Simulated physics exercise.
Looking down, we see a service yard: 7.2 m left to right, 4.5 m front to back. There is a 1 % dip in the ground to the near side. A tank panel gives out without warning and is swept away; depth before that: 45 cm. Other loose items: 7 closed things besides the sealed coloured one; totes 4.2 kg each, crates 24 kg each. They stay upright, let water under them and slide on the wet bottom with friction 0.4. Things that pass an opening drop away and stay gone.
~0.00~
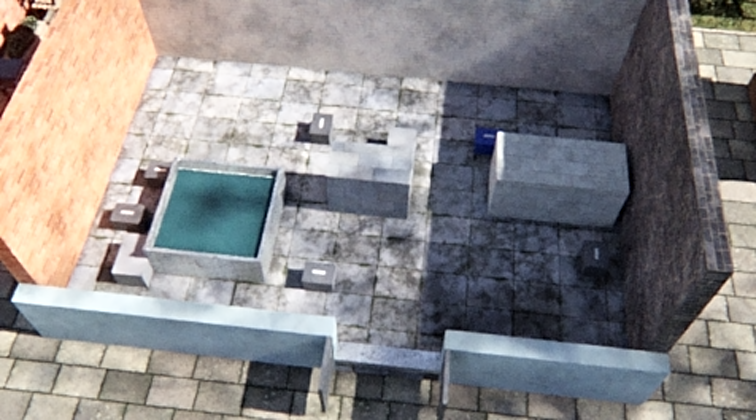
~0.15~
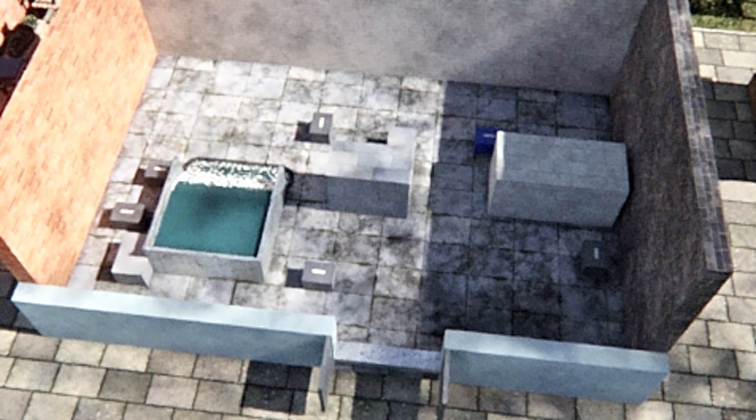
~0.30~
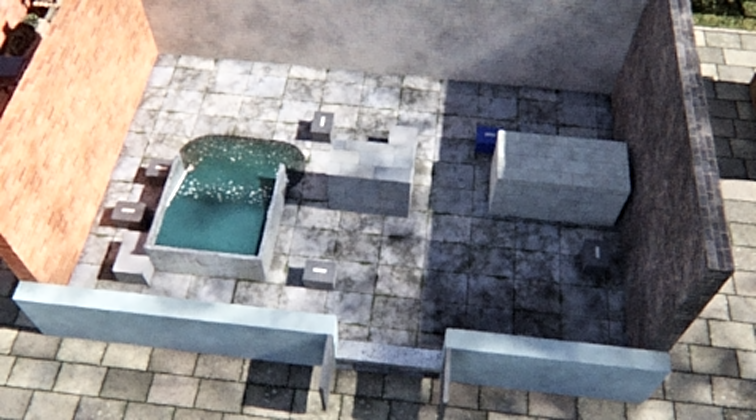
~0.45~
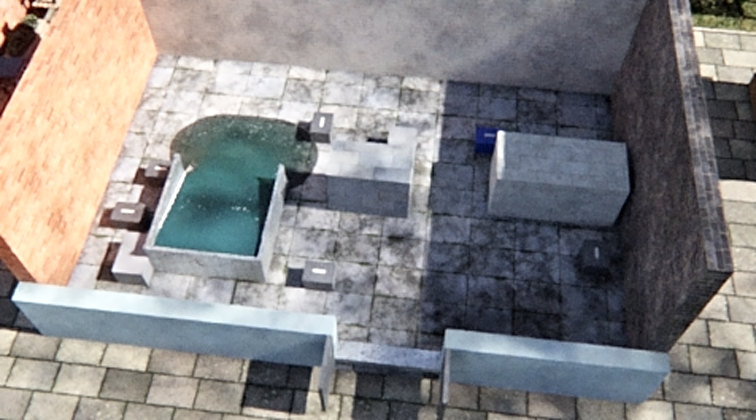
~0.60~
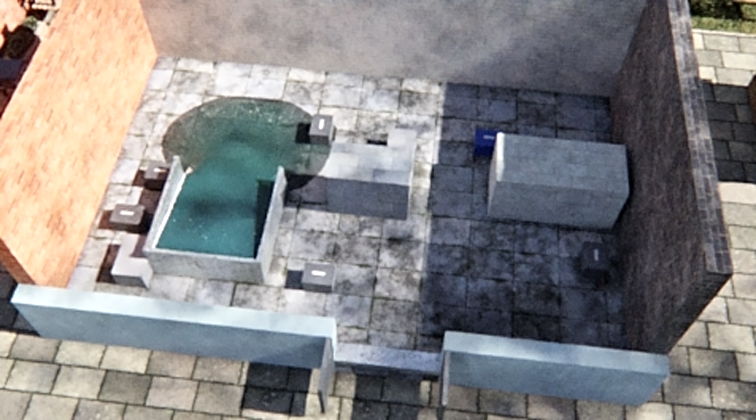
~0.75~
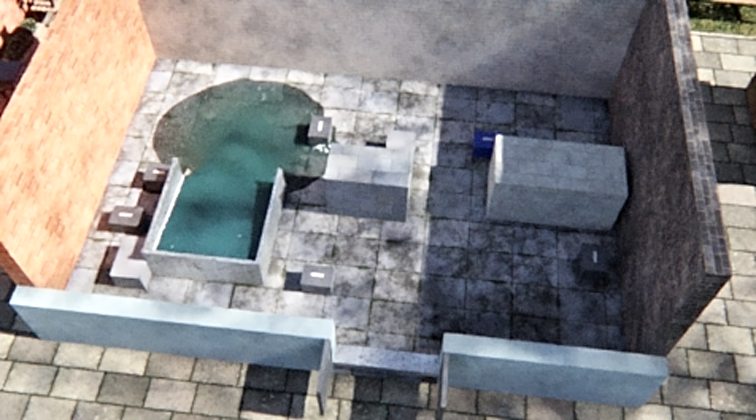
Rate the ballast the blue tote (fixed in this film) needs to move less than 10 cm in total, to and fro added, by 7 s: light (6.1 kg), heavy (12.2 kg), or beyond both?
Rating: Heavy.
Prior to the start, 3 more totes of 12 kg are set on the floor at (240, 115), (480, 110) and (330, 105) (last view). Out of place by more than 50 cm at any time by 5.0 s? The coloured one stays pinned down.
In order: Farther, then not as far, then farther.
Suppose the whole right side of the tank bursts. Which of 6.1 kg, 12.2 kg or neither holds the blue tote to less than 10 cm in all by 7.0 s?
Then I'd expect the light mass to do.
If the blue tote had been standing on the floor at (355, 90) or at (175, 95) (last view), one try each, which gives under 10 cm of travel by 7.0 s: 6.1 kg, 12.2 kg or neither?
No option, then no option.
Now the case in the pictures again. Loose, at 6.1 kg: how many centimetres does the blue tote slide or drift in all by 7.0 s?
It would cover some 50 cm all told.
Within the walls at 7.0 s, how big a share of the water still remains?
100 % or so.
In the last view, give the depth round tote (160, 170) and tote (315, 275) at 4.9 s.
Depth approx. 10 cm / 0 cm.
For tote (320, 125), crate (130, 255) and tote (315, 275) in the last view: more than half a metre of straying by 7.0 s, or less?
Order as listed: Above threshold / below threshold / below threshold.
After 1.4 s the blue tote would be 0 cm from its start with 6.1 kg and 0 cm from its start with 12.2 kg; 0 cm of water round it then.
After 3.1 s the blue tote would be 0 cm from its start with 6.1 kg and 0 cm from its start with 12.2 kg; 0 cm of water round it then.
After 4.9 s the blue tote would be 41 cm from its start with 6.1 kg and 0 cm from its start with 12.2 kg; 3 cm of water round it then.
After 7.0 s the blue tote would be 35 cm from its start with 6.1 kg and 0 cm from its start with 12.2 kg; 4 cm of water round it then.
